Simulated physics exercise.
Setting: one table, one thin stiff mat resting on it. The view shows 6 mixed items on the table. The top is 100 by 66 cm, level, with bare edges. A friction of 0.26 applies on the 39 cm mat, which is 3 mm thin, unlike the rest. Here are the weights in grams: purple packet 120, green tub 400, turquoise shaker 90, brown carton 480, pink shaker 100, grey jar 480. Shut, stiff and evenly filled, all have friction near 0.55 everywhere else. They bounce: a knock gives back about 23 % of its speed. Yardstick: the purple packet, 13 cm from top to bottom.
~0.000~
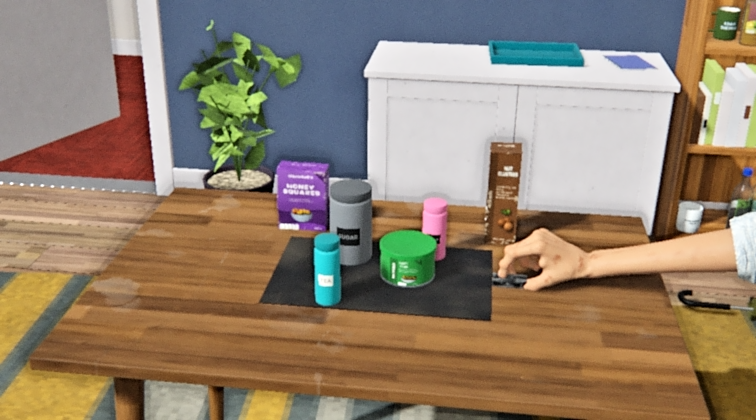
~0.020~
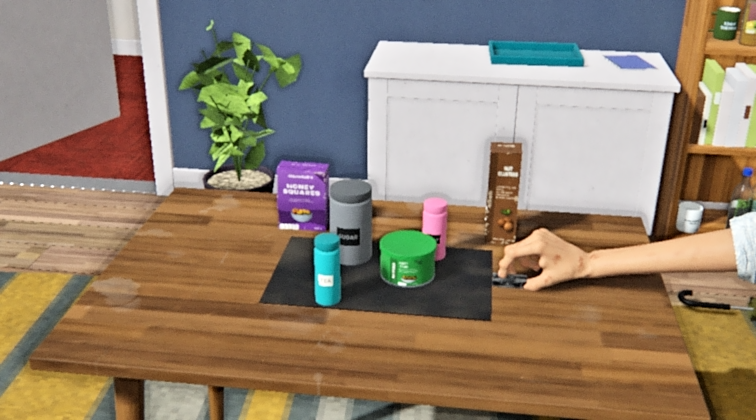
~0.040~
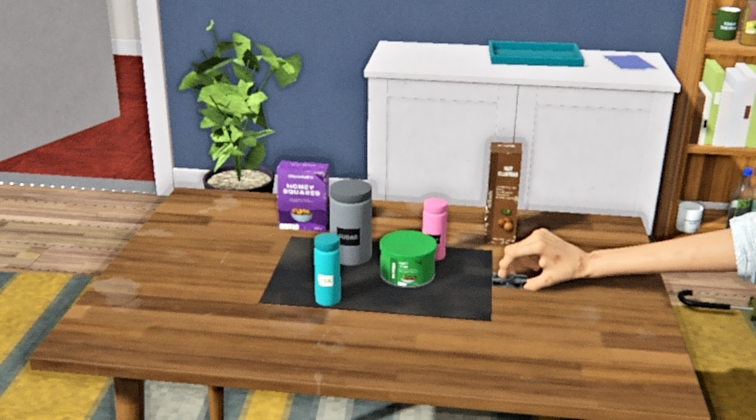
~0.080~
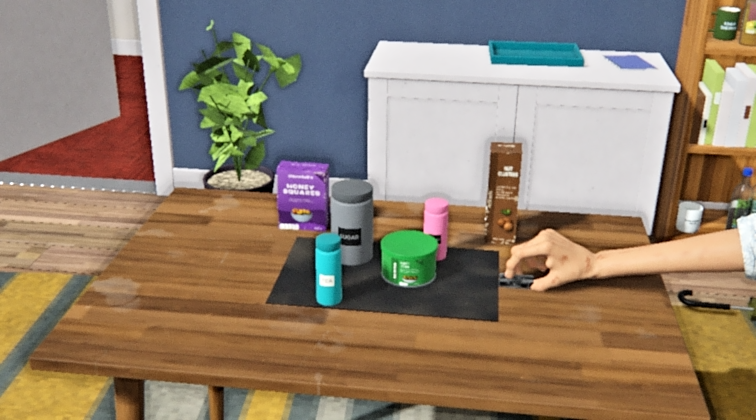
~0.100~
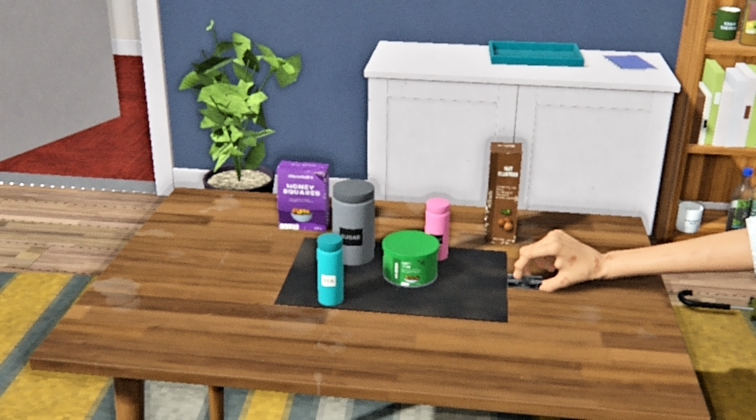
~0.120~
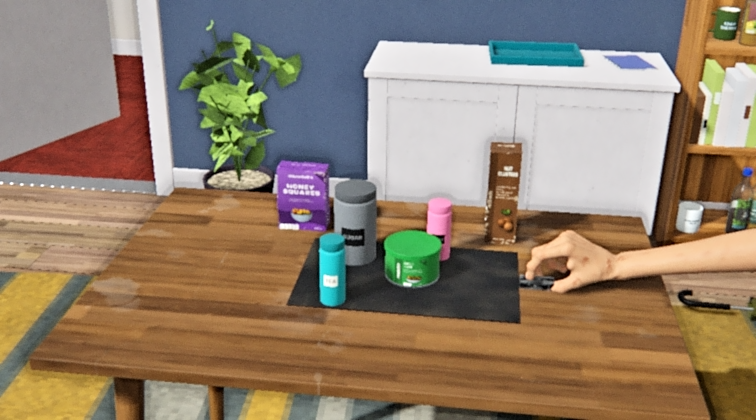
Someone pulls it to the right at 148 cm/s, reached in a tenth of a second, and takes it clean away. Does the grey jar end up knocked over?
No.
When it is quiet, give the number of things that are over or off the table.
My answer is 2.
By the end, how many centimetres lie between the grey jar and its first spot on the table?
Around 6 centimetres.
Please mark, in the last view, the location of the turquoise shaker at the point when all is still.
Near (404, 293).
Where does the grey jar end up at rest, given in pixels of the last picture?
You'll find it at about (381, 225).
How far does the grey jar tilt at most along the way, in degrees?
Close to 8° at the worst moment.
By 0.32 s, 34 cm of pull; grey jar tilted 7° near (386, 224); pink shaker tilted 6°; turquoise shaker tilted 12°.
By 0.52 s, 64 cm of pull; grey jar 5 cm from its spot near (381, 225); pink shaker tilted 49°; turquoise shaker tilted 24°.
When it is over (2.8 s), lying over on the table, turquoise shaker and pink shaker; not toppled but over 6 cm from the start, green tub; the other 3 within 6 cm of the start. End places, in pixels of the last picture, grey jar near (381, 225).
